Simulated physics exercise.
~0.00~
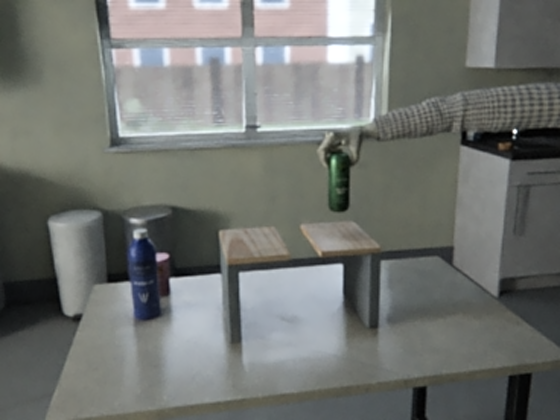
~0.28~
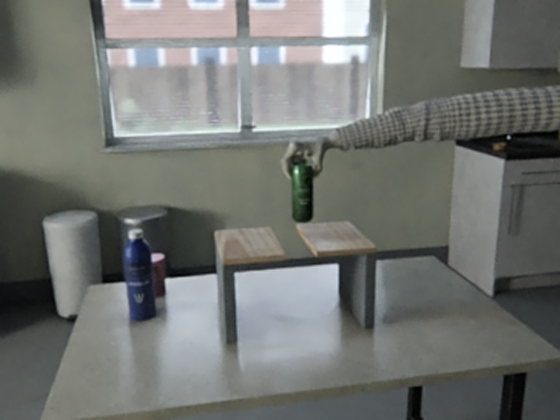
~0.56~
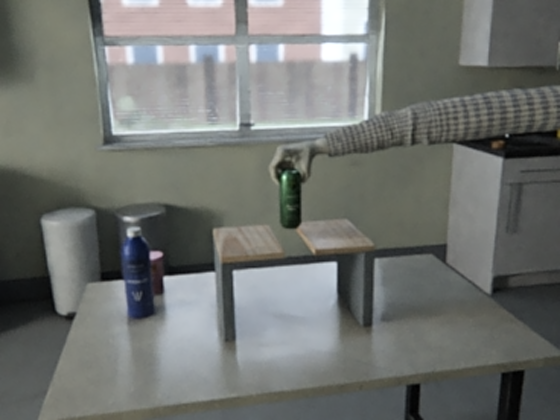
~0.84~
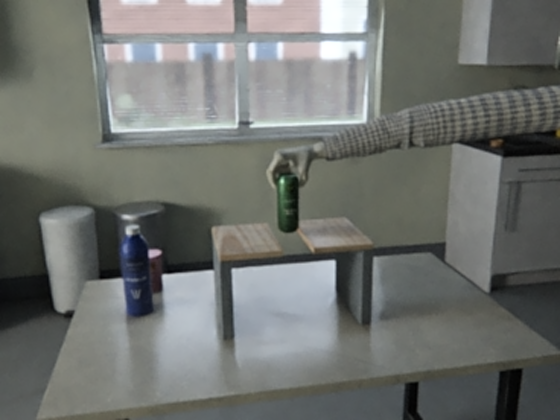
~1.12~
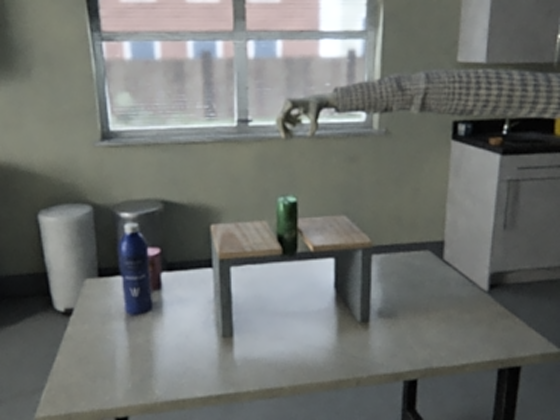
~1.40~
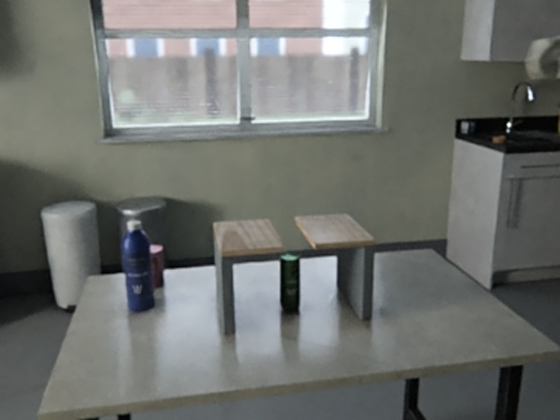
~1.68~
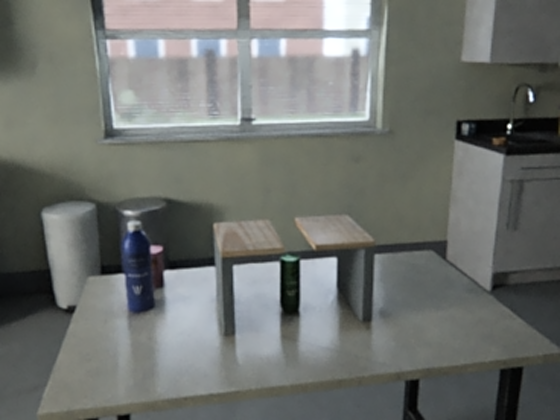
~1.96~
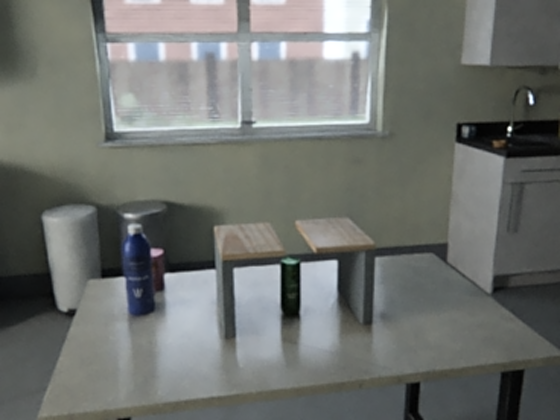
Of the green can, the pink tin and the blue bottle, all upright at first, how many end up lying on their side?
None of them do. The green can drops through the gap and stands on the table, and the pink tin and blue bottle stay upright too.
